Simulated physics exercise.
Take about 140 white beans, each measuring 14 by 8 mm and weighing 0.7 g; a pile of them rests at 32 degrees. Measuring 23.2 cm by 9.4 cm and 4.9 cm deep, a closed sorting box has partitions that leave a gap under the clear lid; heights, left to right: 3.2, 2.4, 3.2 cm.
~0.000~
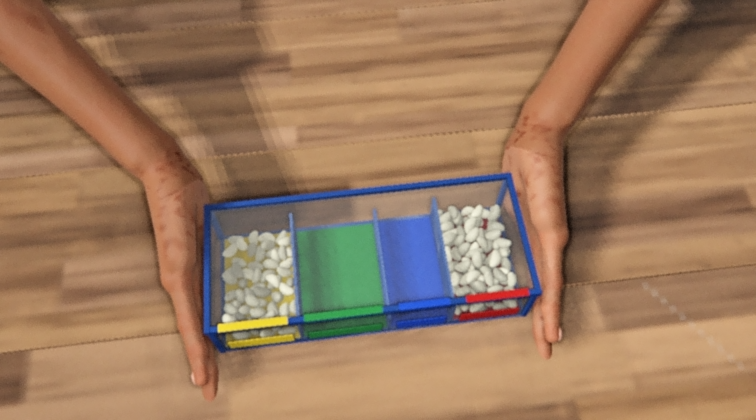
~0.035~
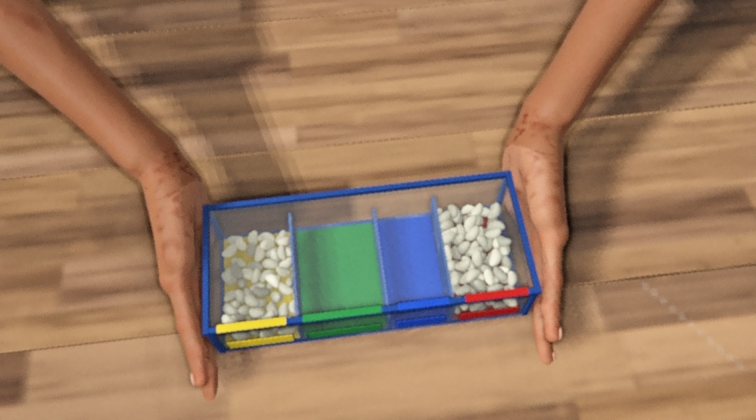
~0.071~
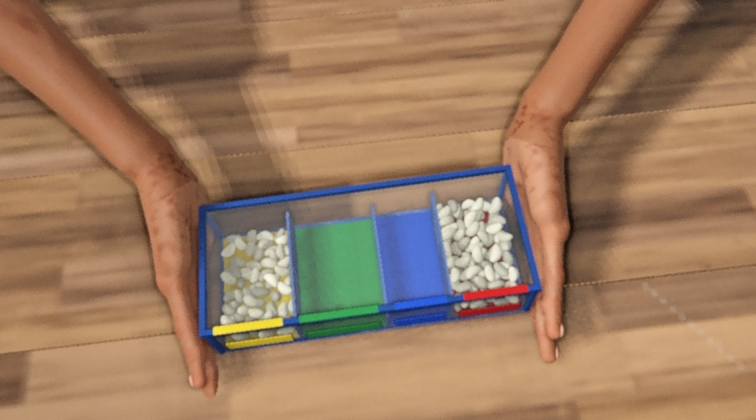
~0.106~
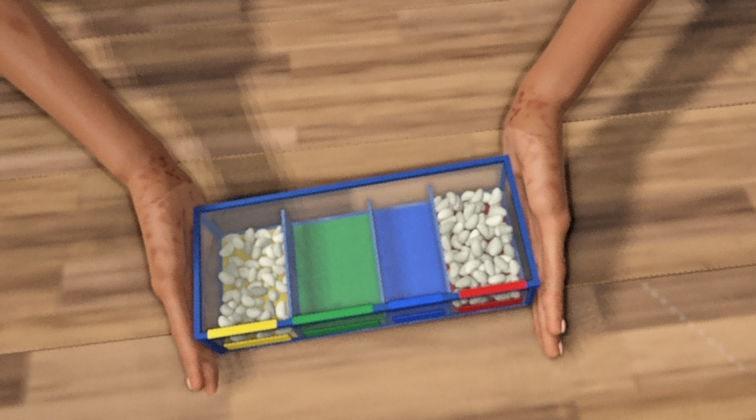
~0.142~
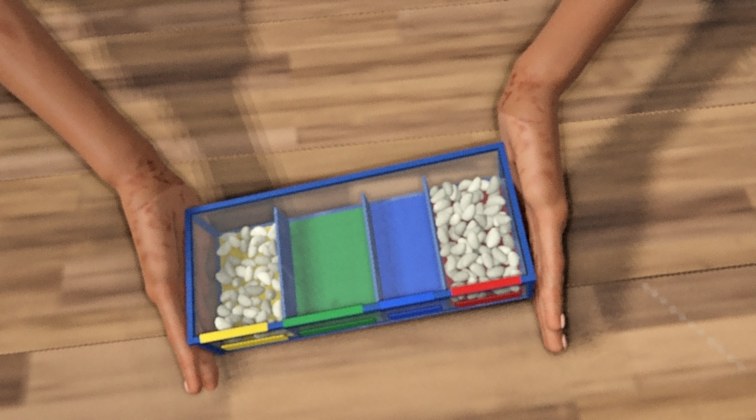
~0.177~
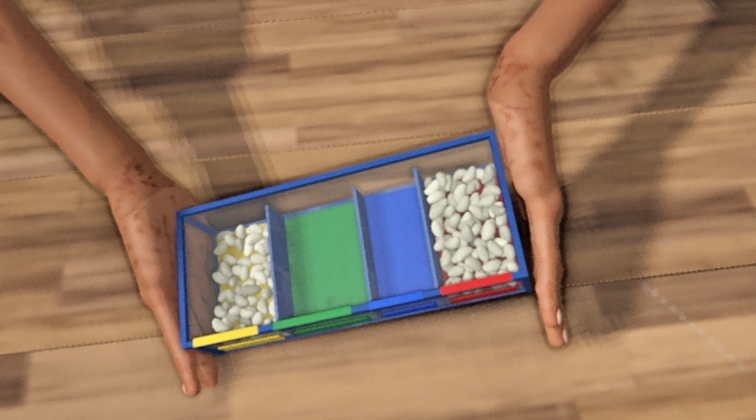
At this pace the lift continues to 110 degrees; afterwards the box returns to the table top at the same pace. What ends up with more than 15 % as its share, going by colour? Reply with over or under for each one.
Red: Over, blue: Under, green: Under, yellow: Over.
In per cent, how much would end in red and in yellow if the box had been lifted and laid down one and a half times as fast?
You'd end up with red at 40 percent and yellow at 50 percent.
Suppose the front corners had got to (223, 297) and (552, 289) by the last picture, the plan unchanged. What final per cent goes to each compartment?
Final per cent - red: 90; blue: 5; green: 0; yellow: 0.
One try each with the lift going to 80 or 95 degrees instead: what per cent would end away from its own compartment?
Some 20 and some 20 per cent, respectively.
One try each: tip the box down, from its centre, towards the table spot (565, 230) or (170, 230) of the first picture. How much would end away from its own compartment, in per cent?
Around 35 % for the first direction, around 40 % for the second.
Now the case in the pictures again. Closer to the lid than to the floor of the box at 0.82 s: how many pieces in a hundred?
About 70 per cent.
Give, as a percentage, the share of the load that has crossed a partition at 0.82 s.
Estimate: Some 15 %.
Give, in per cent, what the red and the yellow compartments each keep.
In the red compartment 25 percent, in the yellow 60 percent.
Then, at 0.82 s, tilt 110 degrees; red 40 %, blue 10 %, green 5 %, yellow 45 %.
Then, at 1.24 s, tilt 48 degrees; red 25 %, blue 5 %, green 10 %, yellow 60 %.
Then, at 1.75 s, tilt 0 degrees; red 25 %, blue 5 %, green 5 %, yellow 60 %.
By 2.3 s all is still; red 25 %, blue 5 %, green 5 %, yellow 60 %.
